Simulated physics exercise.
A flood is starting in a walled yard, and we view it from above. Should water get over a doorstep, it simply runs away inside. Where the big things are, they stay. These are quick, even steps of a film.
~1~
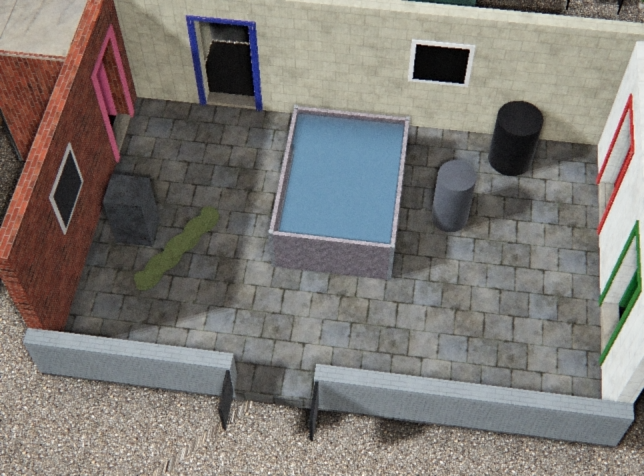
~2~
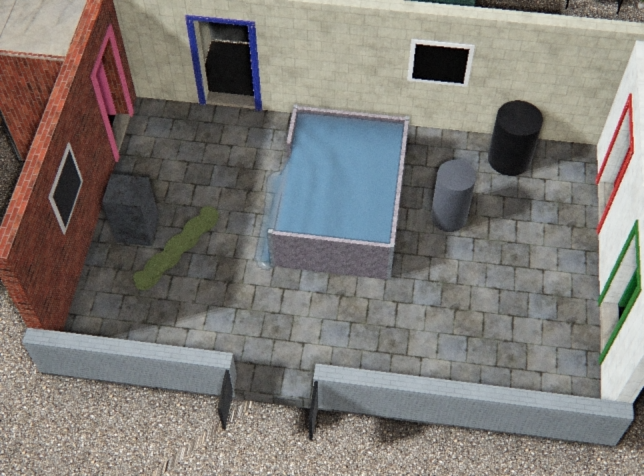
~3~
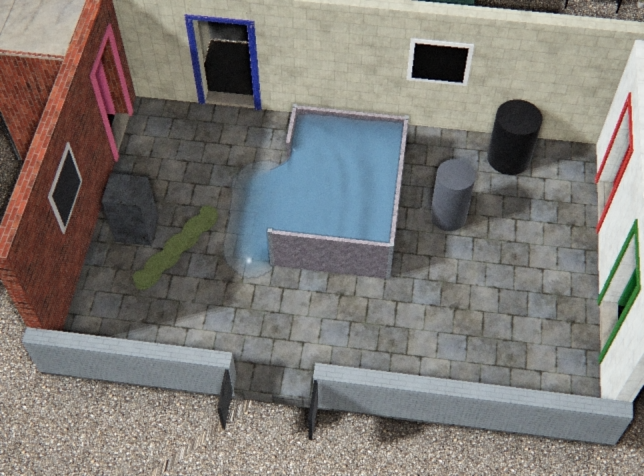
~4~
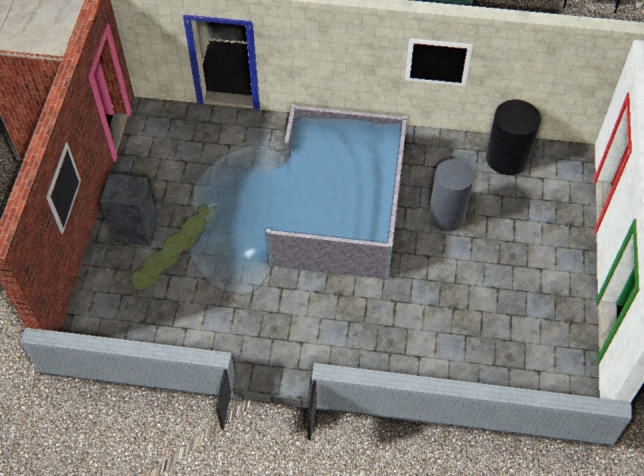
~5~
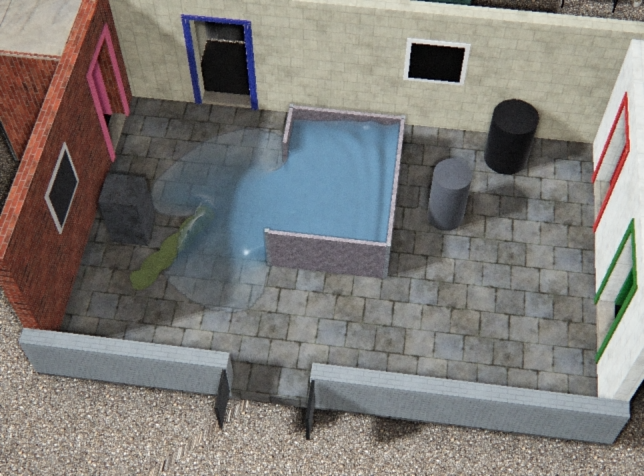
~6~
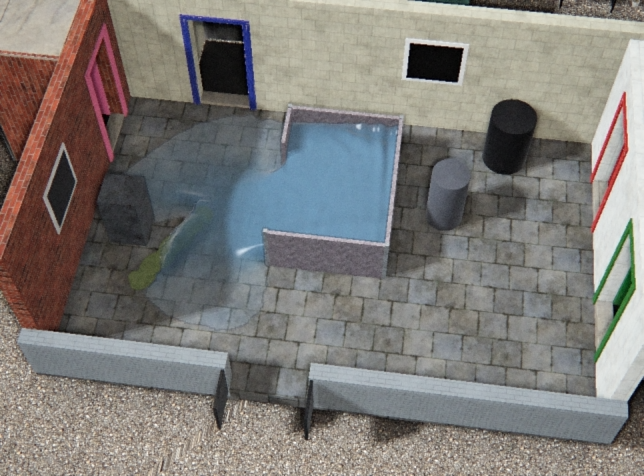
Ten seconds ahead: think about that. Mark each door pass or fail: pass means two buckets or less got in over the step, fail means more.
Green door - pass, red door - pass, blue door - fail, pink door - fail.
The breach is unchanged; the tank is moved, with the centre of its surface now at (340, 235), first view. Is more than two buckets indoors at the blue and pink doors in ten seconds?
Blue exceeds the limit, pink exceeds the limit.
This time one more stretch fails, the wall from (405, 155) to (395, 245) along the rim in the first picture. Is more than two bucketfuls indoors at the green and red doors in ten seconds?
In that case the green door overshoots, while the red door overshoots.
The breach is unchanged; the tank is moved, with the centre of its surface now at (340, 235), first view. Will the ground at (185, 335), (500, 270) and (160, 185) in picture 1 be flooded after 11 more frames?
Readings in order: Flood; no flood; flood.
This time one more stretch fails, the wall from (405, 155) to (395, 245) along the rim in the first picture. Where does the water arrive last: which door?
That's the door marked pink.
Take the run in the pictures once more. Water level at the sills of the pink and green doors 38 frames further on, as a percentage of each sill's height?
Some 210 percent and then some 90 percent.
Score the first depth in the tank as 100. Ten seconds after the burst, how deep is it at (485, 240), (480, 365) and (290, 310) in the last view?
4, 8 and 4 per cent, roughly.
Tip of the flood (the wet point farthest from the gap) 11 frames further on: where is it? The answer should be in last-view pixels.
I'd say around (52, 353).
A moment on, water covers 35 % of the floor; the green door not reached, the red door not reached, the blue door wet at the sill, nothing in, the pink door over two buckets in.
Next, water covers 35 % of the floor; the green door not reached, the red door not reached, the blue door wet at the sill, nothing in, the pink door far over two buckets in.
Then, water covers 55 % of the floor; the green door not reached, the red door not reached, the blue door under two buckets in, the pink door far over two buckets in.
Later, water covers 85 % of the floor; the green door wet at the sill, nothing in, the red door not reached, the blue door over two buckets in, the pink door far over two buckets in.
In the end, water covers 95 % of the floor; the green door wet at the sill, nothing in, the red door wet at the sill, nothing in, the blue door over two buckets in, the pink door far over two buckets in.
